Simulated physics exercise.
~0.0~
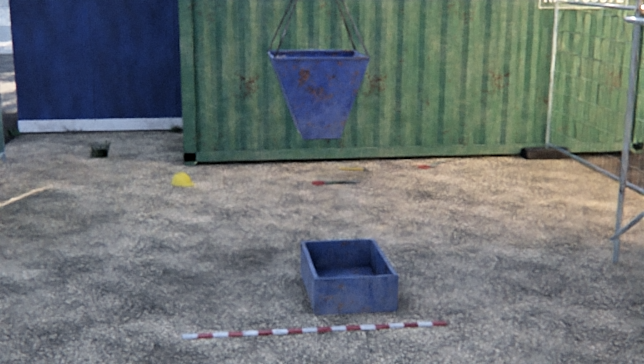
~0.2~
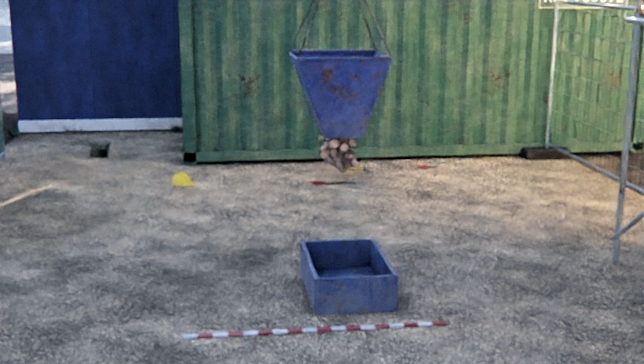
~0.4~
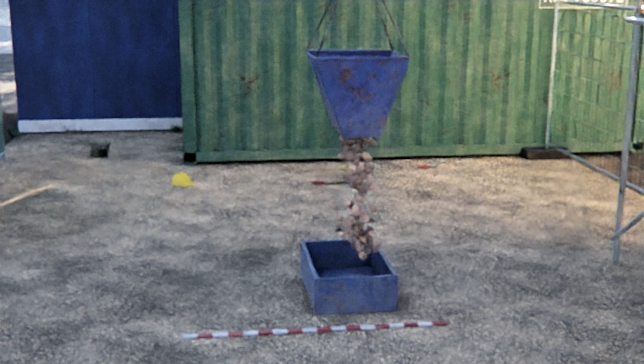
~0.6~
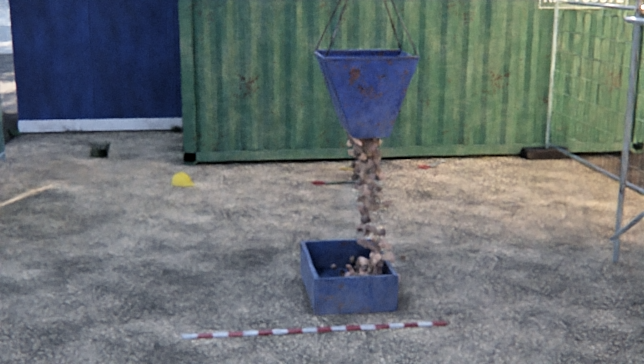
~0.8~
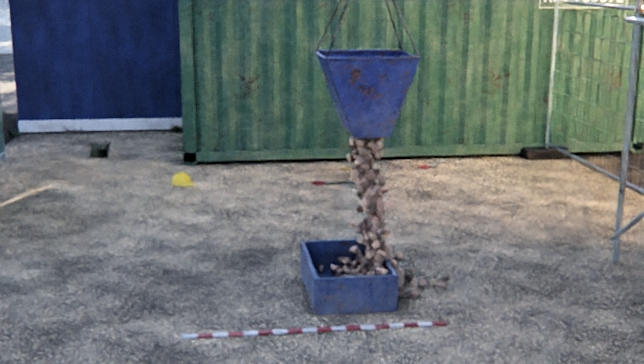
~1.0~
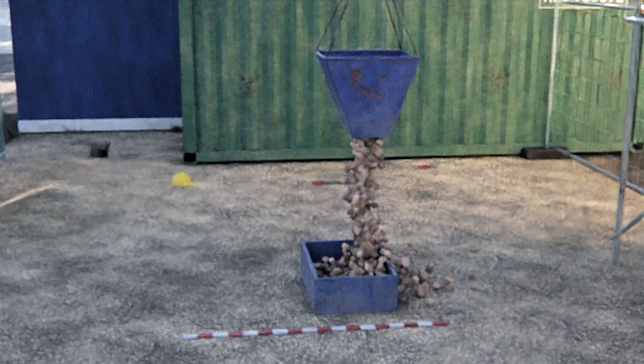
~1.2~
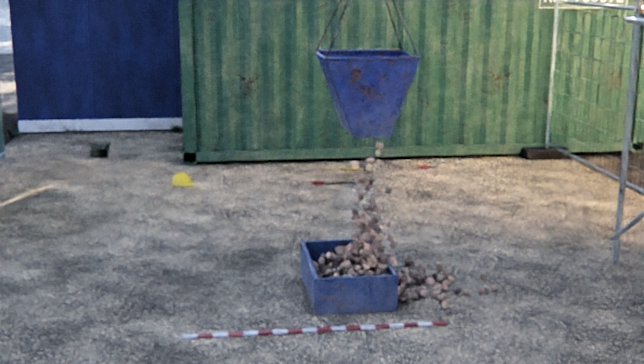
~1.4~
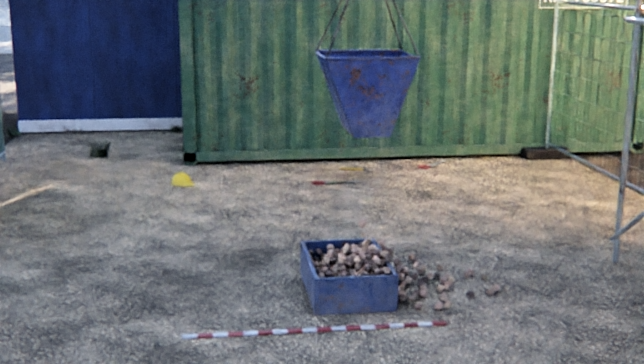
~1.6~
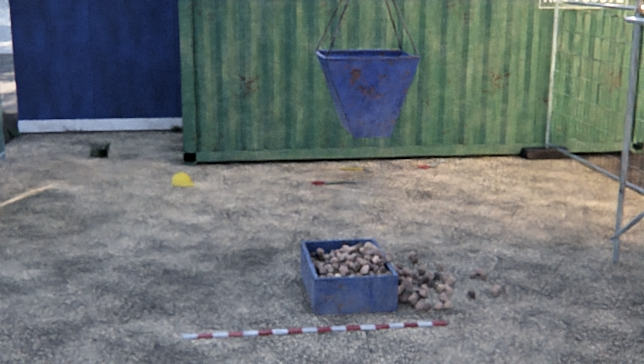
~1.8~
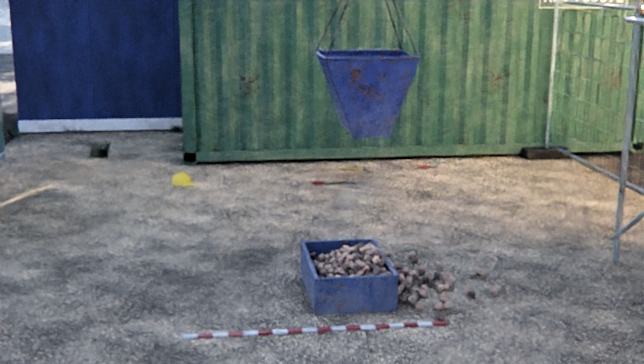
A blue skip hanging from cables moves a short way right in front of a green container and releases a stream of brownish stones into an open blue bin below, ending with most heaped in the bin and some scattered on the ground to its right.
